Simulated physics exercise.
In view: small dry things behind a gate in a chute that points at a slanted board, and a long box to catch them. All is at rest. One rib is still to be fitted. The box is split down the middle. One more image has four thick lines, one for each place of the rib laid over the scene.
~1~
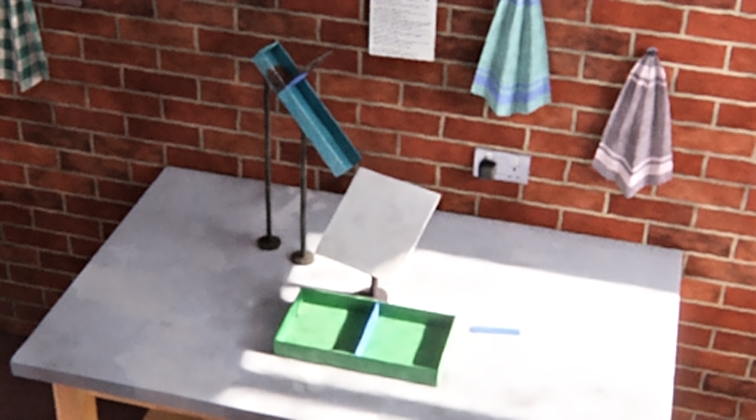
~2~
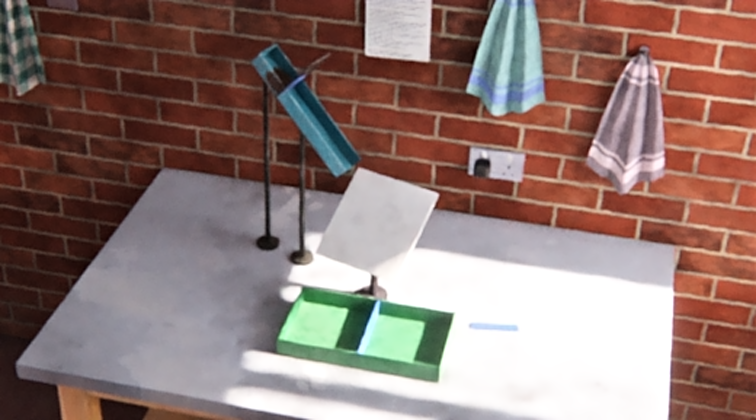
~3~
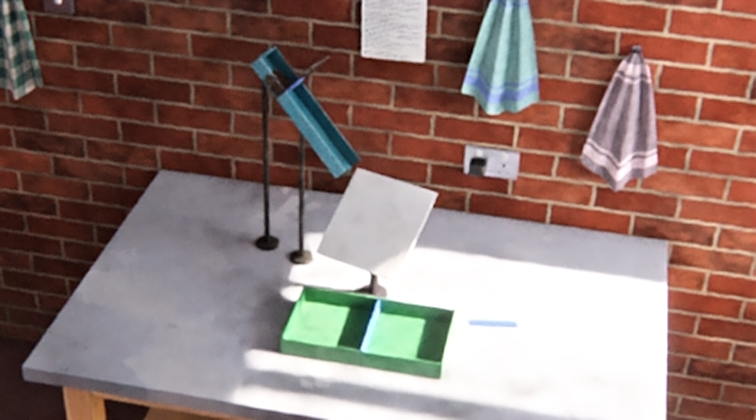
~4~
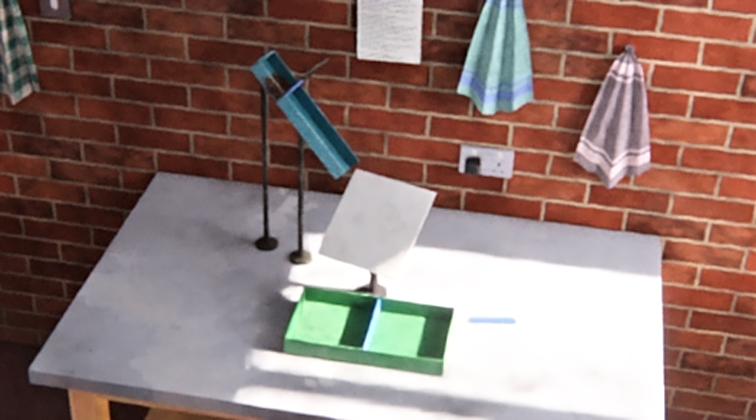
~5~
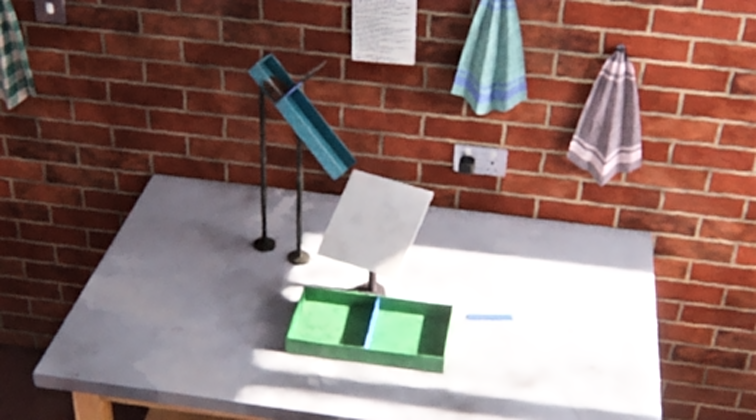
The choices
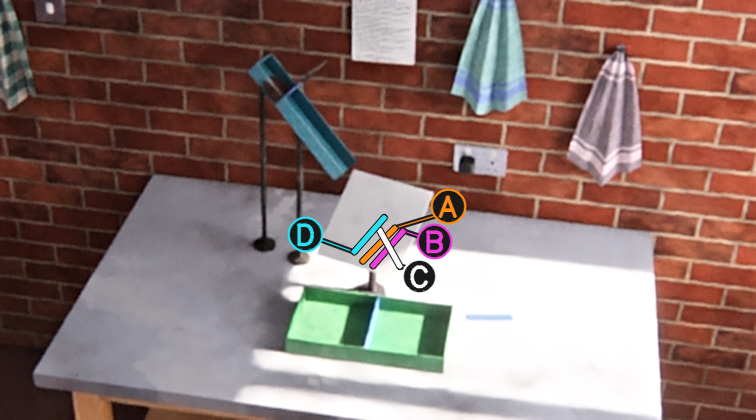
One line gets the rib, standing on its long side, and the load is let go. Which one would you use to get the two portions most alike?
C.
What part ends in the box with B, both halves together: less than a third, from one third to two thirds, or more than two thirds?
Line B gives more than two thirds.
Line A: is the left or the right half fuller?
More lands on the left.
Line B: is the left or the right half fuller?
The left half.
On the marked copy, line A from (395, 227) to (362, 261); line B from (403, 230) to (372, 265); line C from (379, 229) to (399, 266); line D from (384, 217) to (354, 251).
For line A, of what is caught, the larger part in the left half, about a tenth in the right.
For line B, of what is caught, almost all in the left half, about a tenth in the right.
For line C, of what is caught, roughly half in the left half, roughly half in the right.
For line D, of what is caught, almost all in the left half, about a tenth in the right.
